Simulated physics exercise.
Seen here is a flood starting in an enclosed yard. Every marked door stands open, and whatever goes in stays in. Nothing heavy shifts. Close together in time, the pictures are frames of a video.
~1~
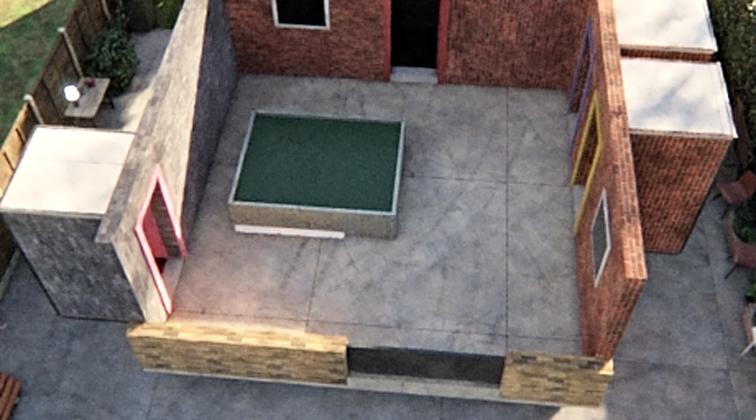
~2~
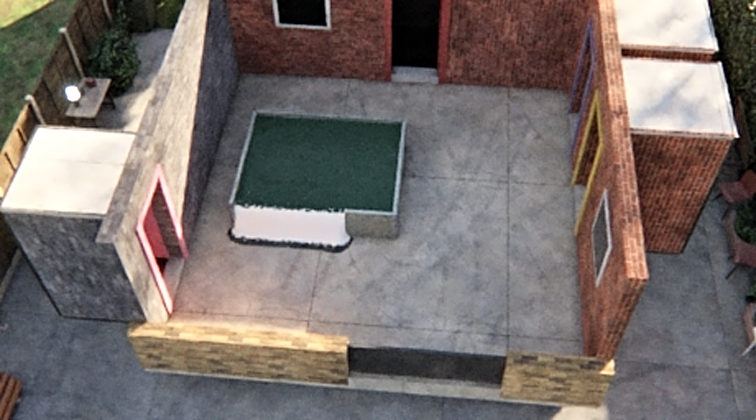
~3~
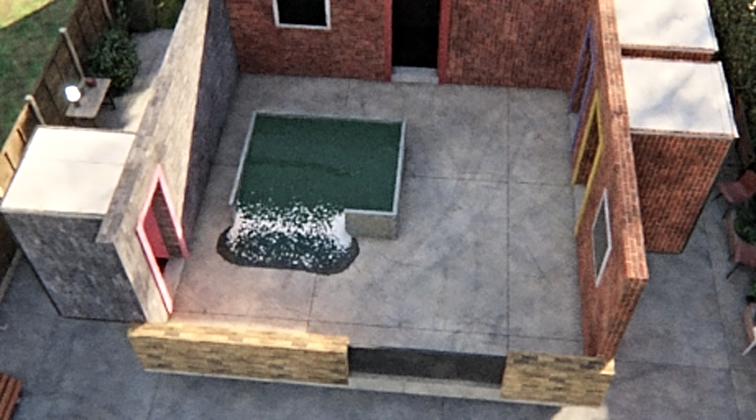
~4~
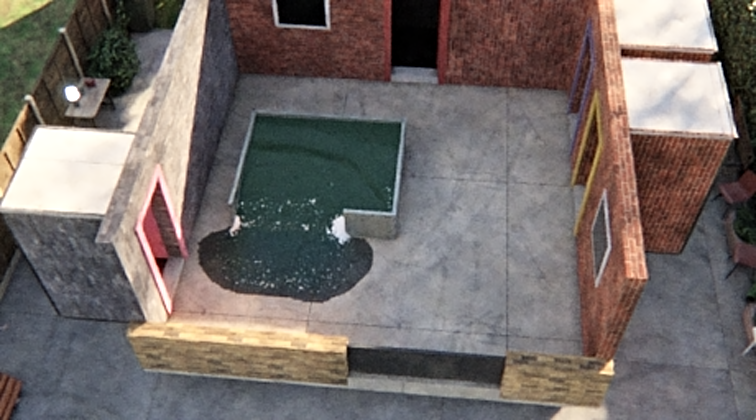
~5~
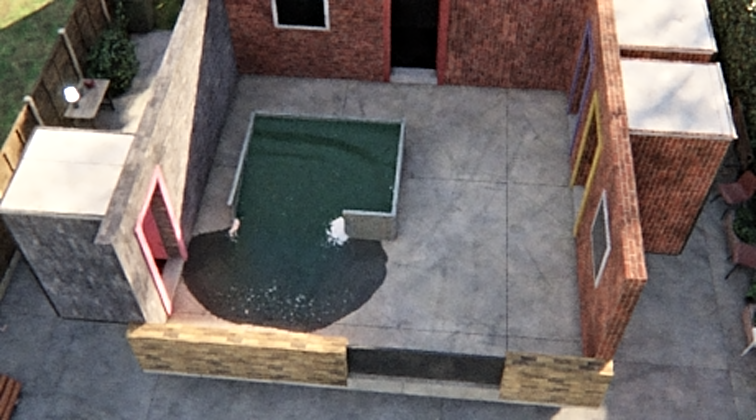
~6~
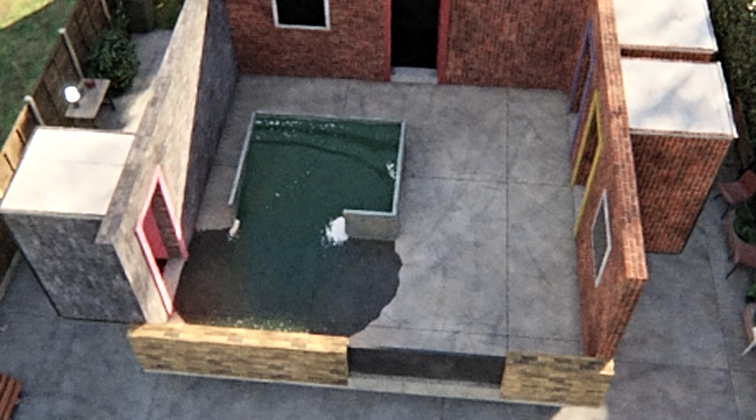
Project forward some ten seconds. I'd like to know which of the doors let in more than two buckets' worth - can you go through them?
Sure: The blue door does not; the yellow door does not; the red door does not; the pink door lets in more.
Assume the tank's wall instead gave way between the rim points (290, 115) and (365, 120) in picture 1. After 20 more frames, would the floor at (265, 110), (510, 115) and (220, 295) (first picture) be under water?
In turn: Inundated, then inundated, then inundated.
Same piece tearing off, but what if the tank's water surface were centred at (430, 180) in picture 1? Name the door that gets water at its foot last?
The one you want is the red-painted one.
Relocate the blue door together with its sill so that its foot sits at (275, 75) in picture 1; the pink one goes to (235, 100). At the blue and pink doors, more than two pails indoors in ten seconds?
Outcome - blue door runs over the limit, pink door keeps within bounds.
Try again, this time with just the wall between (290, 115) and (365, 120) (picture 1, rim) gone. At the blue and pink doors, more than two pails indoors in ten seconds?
Briefly, the blue one crosses the line and the pink one remains below the line.
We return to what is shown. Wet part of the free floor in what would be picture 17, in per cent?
I'd guess some 25 per cent.
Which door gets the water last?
That would be the one in red.
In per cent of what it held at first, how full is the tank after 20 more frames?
Near 34 in a hundred.
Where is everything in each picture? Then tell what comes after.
In the first frame, still water in the open tank at (321, 163).
In the second frame, water pours out at (291, 221) and has run to (234, 234).
In the third frame, the front is at (223, 248), out from the gap at (291, 223).
In the fourth frame, the front is at (215, 276), out from the gap at (291, 224).
In the fifth frame, water pours out at (290, 225) and has run to (305, 327).
In the sixth frame, water pours out at (291, 225) and has run to a hidden place.
A moment on, water covers 25 % of the floor; the blue door not reached, the yellow door not reached, the red door not reached, the pink door wet at the sill, nothing in.
Next, water covers 25 % of the floor; the blue door not reached, the yellow door not reached, the red door not reached, the pink door over two buckets in.
Then, water covers 50 % of the floor; the blue door not reached, the yellow door not reached, the red door not reached, the pink door far over two buckets in.
Later, water covers 75 % of the floor; the blue door wet at the sill, nothing in, the yellow door wet at the sill, nothing in, the red door not reached, the pink door far over two buckets in.
In the end, water covers 100 % of the floor; the blue door under two buckets in, the yellow door wet at the sill, nothing in, the red door wet at the sill, nothing in, the pink door far over two buckets in.
